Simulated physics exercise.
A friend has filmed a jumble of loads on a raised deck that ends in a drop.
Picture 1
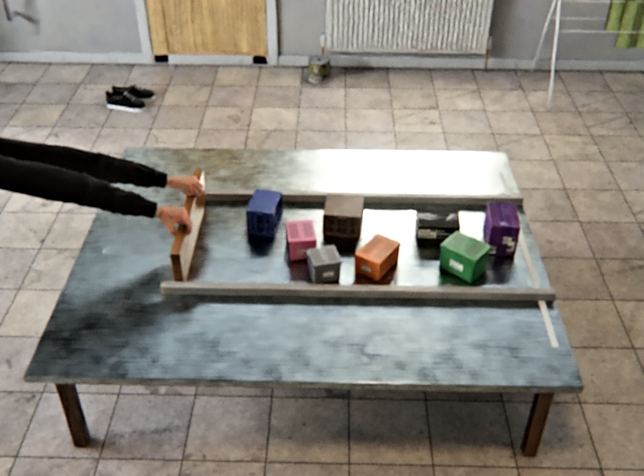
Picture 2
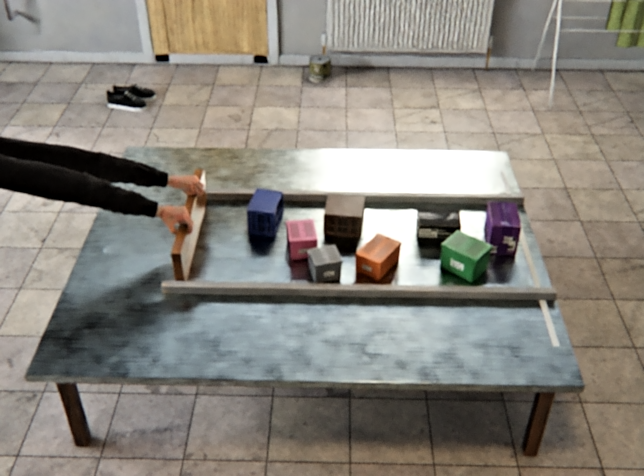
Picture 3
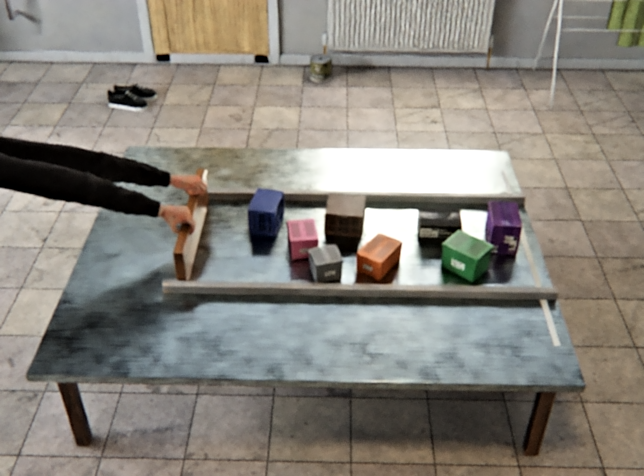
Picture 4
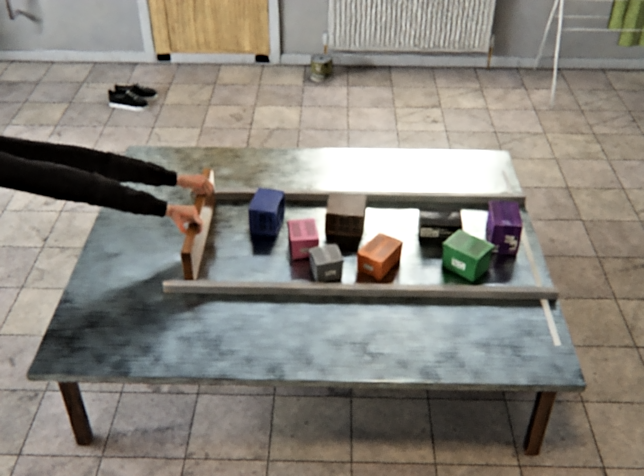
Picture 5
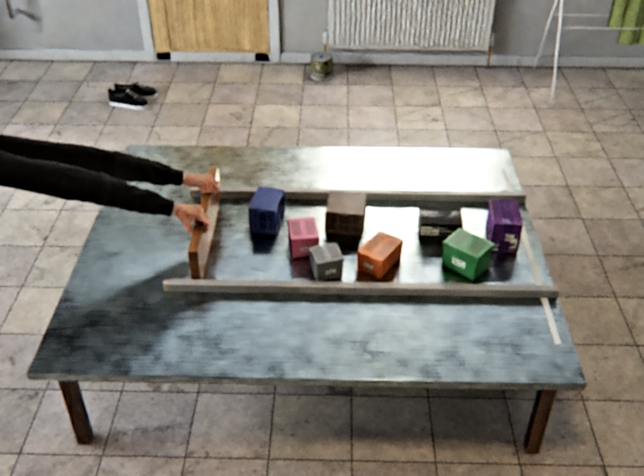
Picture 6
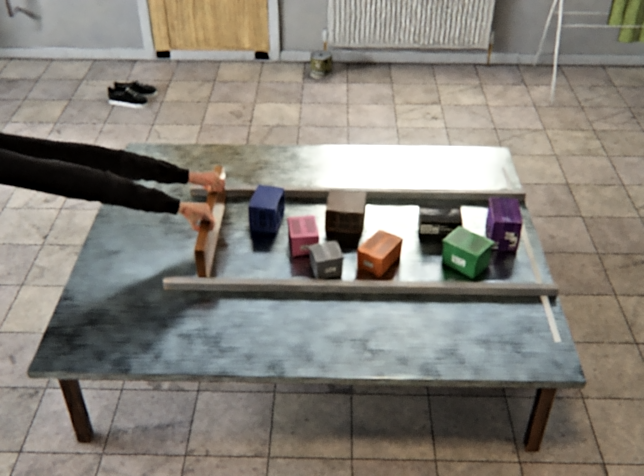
In a tiled room, two hands slide an upright wooden plank a short way to the right between two rails on a table, while the blue, pink, brown, gray, orange, green, black and purple boxes ahead of it stay still.
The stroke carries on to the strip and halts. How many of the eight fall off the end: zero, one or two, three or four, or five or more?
In the end the number that fall off is five or more.
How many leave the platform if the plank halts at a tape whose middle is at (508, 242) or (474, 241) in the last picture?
Try by try, 5 and 3.
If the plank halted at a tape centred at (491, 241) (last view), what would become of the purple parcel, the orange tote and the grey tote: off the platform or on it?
The purple parcel comes down; the orange tote survives; the grey tote stays on.
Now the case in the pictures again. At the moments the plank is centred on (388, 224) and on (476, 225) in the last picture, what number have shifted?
8 and 8.
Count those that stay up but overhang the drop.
It comes to 1.
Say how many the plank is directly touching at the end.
1 of them.
Soon after, none off yet; purple parcel at rest near (503, 224); green tote at rest near (467, 253); black parcel at rest near (440, 222).
After that, none off yet; purple parcel displaced about its own width near (547, 227); green tote displaced about its own width near (509, 253); black parcel displaced well along near (509, 224).
In the end, the number that fall off is five or more; gone, blue crate, pink tote, brown crate, orange tote, black parcel, green tote and purple parcel.
